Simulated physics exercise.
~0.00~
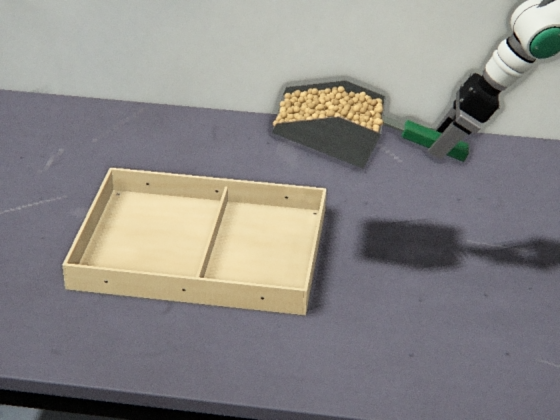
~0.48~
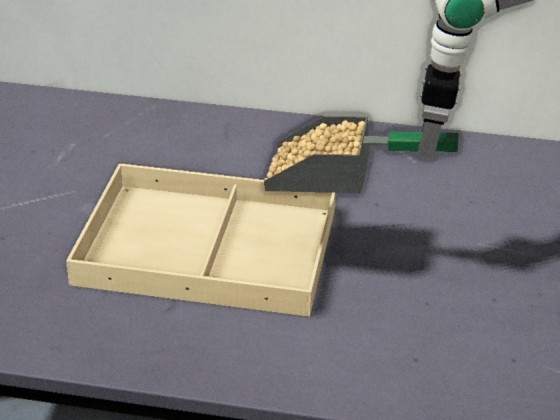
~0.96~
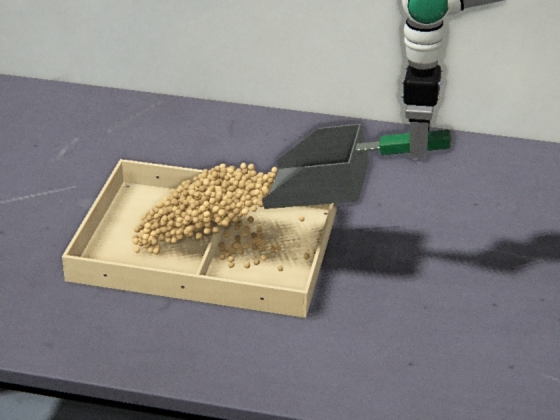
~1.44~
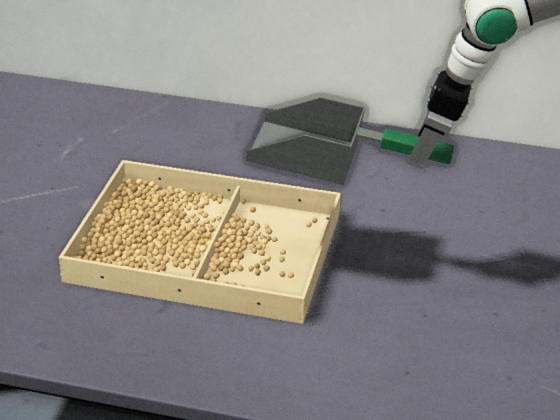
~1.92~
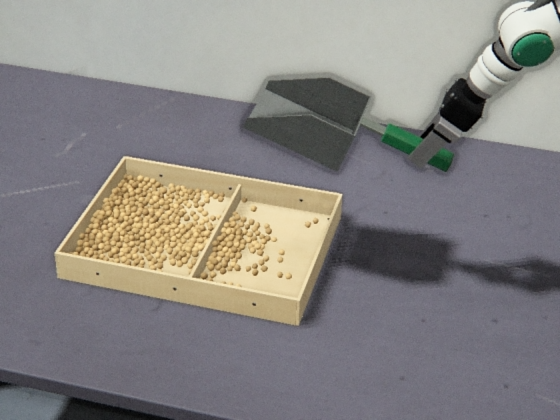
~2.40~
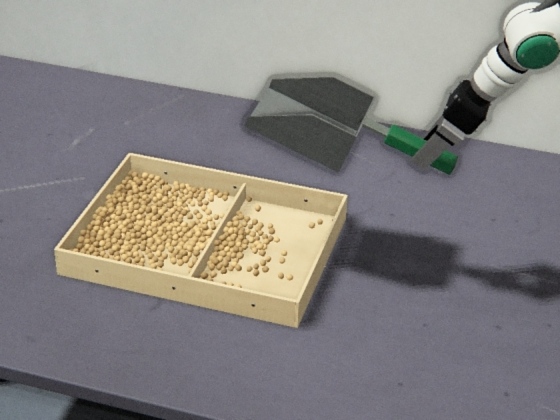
A dark scoop heaped with dried chickpeas, gripped by a robot arm, hangs above and to the right of a shallow wooden tray split in two by a cross wall. The arm lowers the scoop toward the tray's right edge and begins to tip it forward. The chickpeas then pour out to the left in a thick stream, passing over the divider. Once emptied, the scoop tilts back and lifts away. The chickpeas lie still, most of them spread across the left part, with a smaller scattering in the right part near the divider.
